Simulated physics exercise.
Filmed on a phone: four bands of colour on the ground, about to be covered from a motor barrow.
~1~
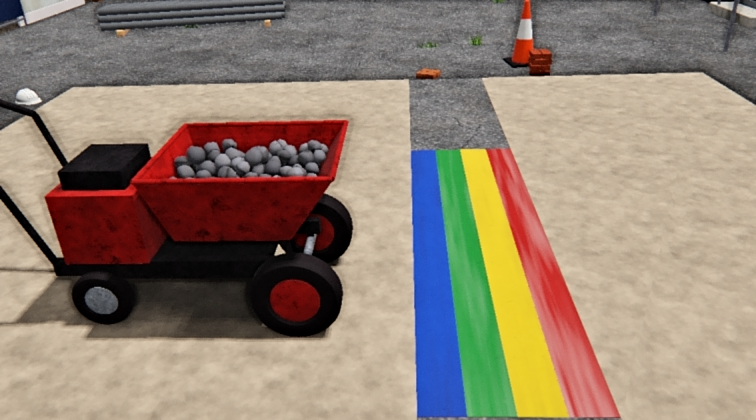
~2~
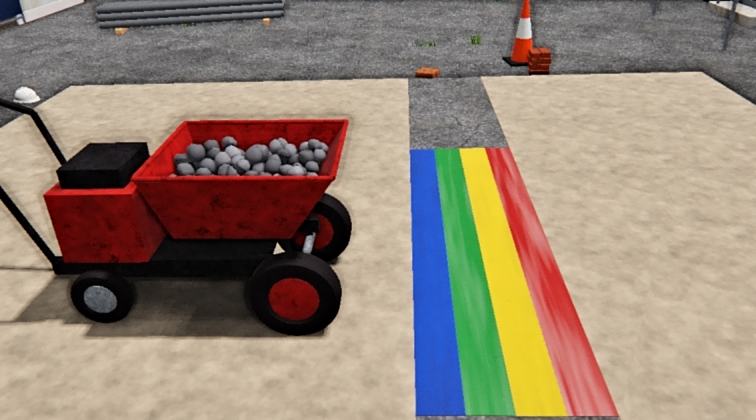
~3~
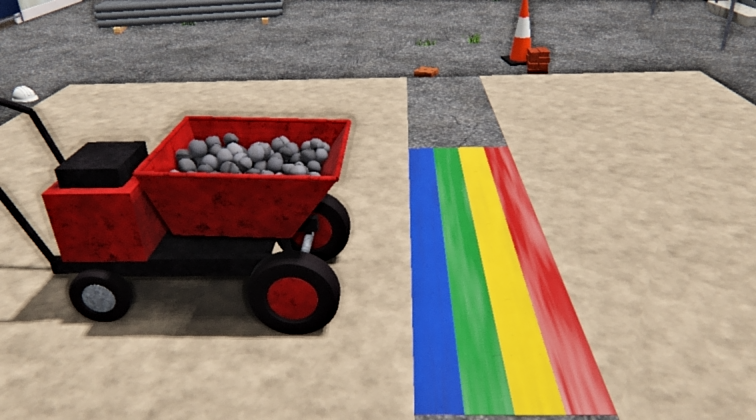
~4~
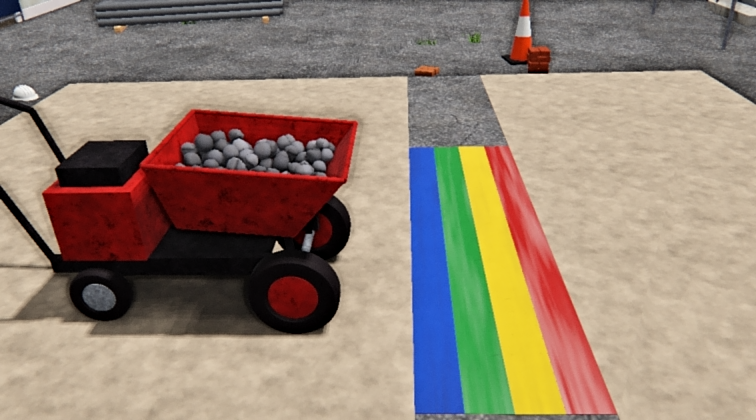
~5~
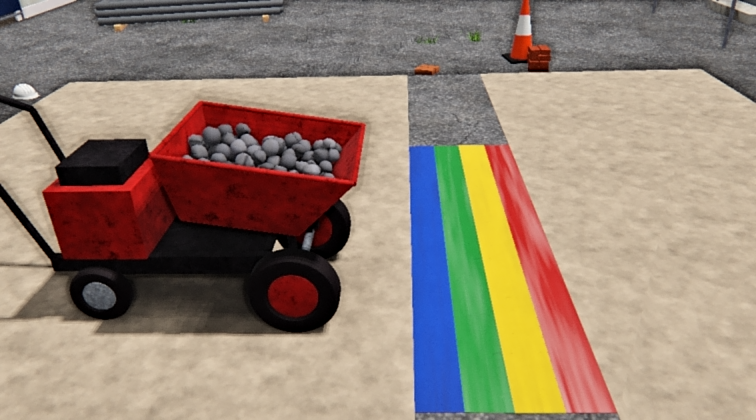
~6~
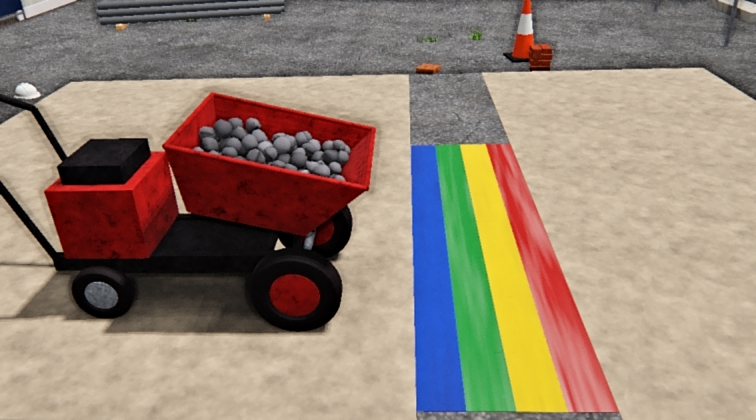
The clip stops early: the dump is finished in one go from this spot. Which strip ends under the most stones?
The green strip carries the most.
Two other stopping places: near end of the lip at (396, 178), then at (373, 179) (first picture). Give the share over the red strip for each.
First some 30, then 20 per cent.
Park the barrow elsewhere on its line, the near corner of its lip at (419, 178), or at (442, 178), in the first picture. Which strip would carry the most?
In turn: Red; the red strip.
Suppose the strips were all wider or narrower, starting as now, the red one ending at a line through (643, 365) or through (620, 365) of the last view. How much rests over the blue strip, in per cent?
Roughly 20 per cent, and 20 per cent.
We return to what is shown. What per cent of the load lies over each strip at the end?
Blue strip near 15; green strip near 30; yellow strip near 20; red strip near 10.
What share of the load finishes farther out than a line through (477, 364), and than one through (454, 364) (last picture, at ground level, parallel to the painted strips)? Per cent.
The first gives 50 %, the second 70 %.
Shortly afterwards, skip tipped steeply; the whole lot in the skip.
Next, skip tipped right over; the bulk in the skip; only a few over the blue strip; a little over the green strip; only a few over the yellow strip; only a few falling.
Some moments later, skip tipped right over; near a quarter in the skip; a little over the blue strip; near a quarter over the green strip; near a quarter over the yellow strip; a little over the red strip; only a few off the paint.
In the end, skip tipped right over; near a quarter in the skip; a little over the blue strip; near a third over the green strip; near a quarter over the yellow strip; a little over the red strip; only a few off the paint.
